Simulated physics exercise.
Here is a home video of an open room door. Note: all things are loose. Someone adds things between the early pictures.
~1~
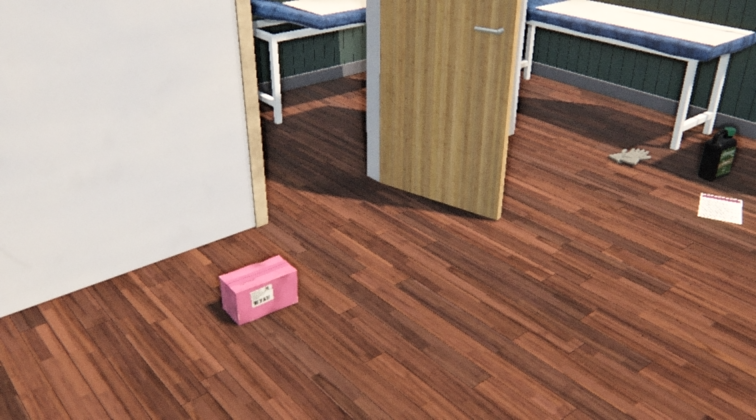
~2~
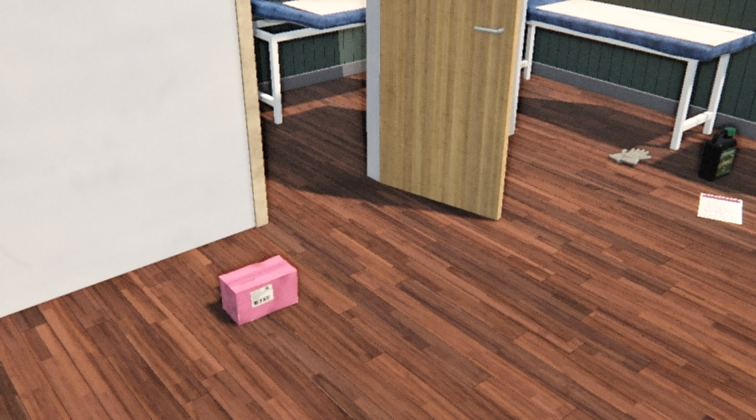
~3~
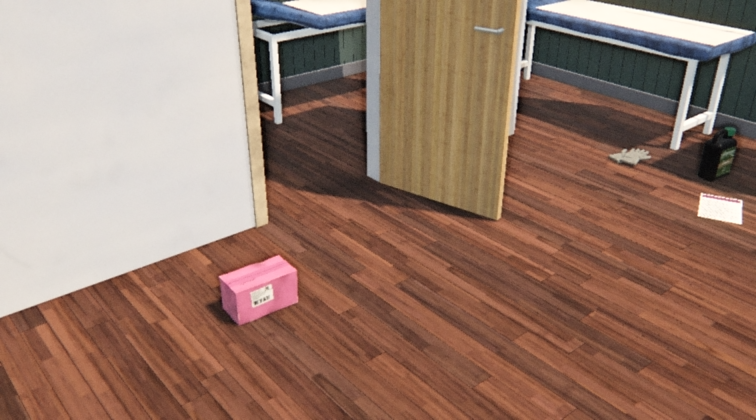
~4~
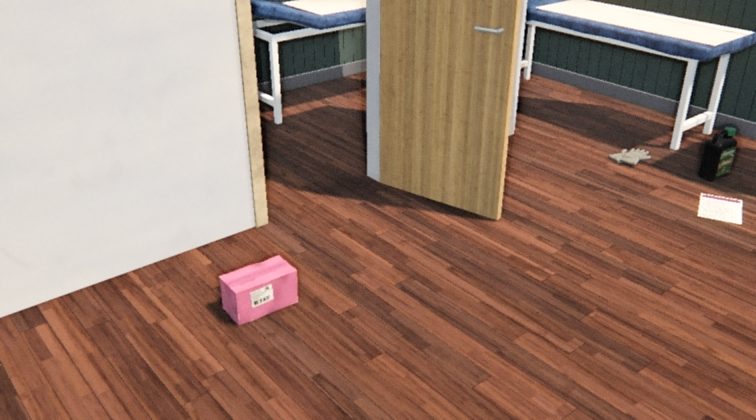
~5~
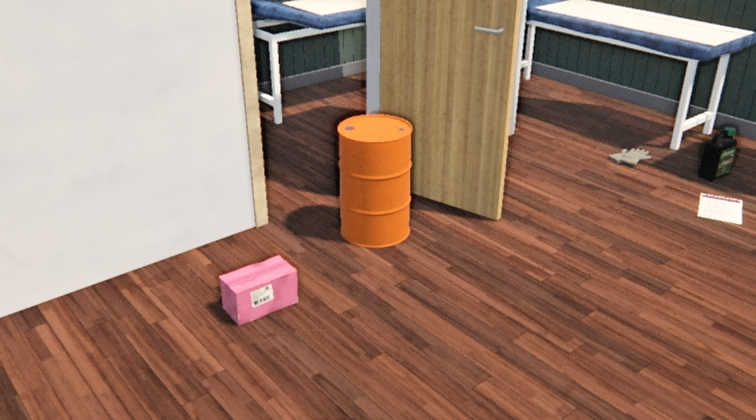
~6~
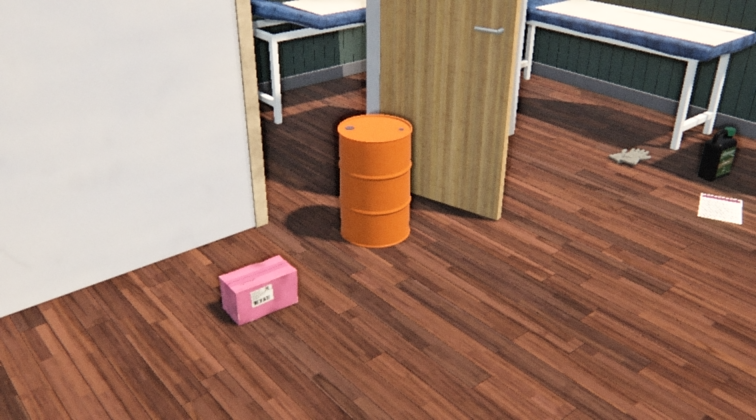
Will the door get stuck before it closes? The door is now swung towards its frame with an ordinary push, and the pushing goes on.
Yes, it gets caught partway.
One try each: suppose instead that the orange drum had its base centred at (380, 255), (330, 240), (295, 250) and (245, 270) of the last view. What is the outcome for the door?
It gets caught first, gets caught second, gets caught third and ends up closed fourth.
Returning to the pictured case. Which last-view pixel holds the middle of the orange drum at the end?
It ends up near (348, 183).
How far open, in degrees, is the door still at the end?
It stays open at around 55°.
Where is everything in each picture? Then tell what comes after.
In the first picture, door wide open and still; pink parcel (259, 289).
In the second picture, door wide open and still; pink parcel (259, 289).
In the third picture, door wide open and still; pink parcel (259, 289).
In the fourth picture, door wide open and still; pink parcel (259, 289).
In the fifth picture, door wide open and still; pink parcel (259, 289).
In the sixth picture, door wide open and still; orange drum (375, 181); pink parcel (259, 289).
Then, 0.50 s after the last picture, door at 86°.
Then, 0.80 s after the last picture, door at 66°; orange drum slid a little near (371, 181).
Then, 1.20 s after the last picture, door at 56°; orange drum slid a little near (354, 183).
At rest, door at 53°; moved from the start, orange drum; pink parcel in place. Seen from the same camera at the end, orange drum near (348, 183).
